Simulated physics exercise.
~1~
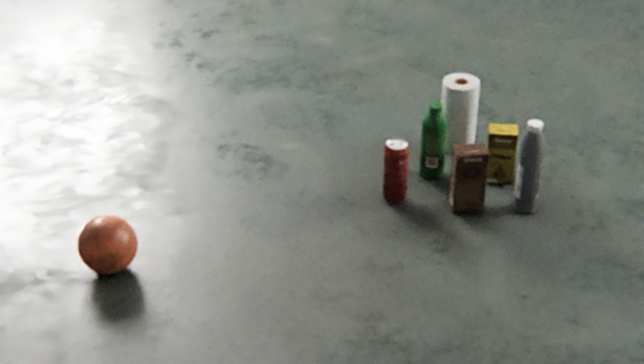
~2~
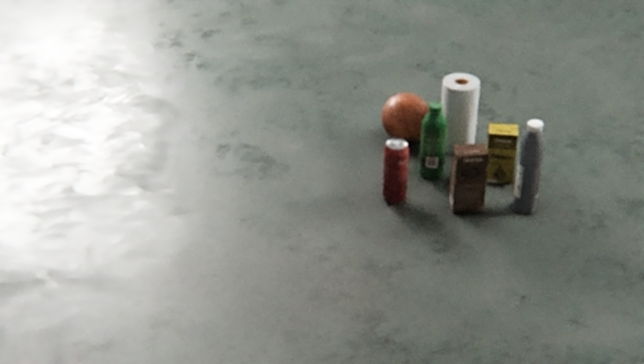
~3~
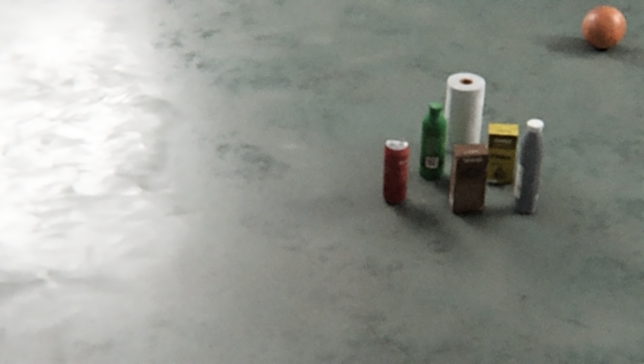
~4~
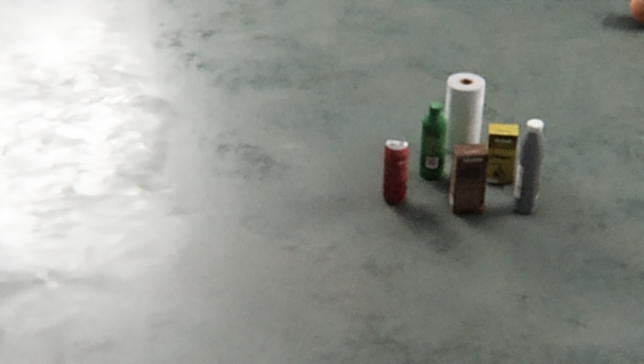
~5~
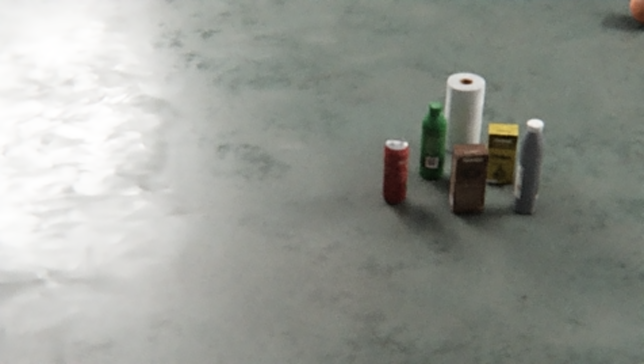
An orange ball sits at the left of a mottled grey floor, seen from above at an angle by a still camera, with a bright patch of light along the left side. To the right stand six household items in a loose group, a red can, a green bottle, a white roll, a brown carton, a yellow carton and a grey bottle. The ball travels right and up the view to the back of the group, partly hidden behind the green bottle. It then appears beyond them at the upper right, and finally rests at the top right edge, mostly out of view, with all six items upright.
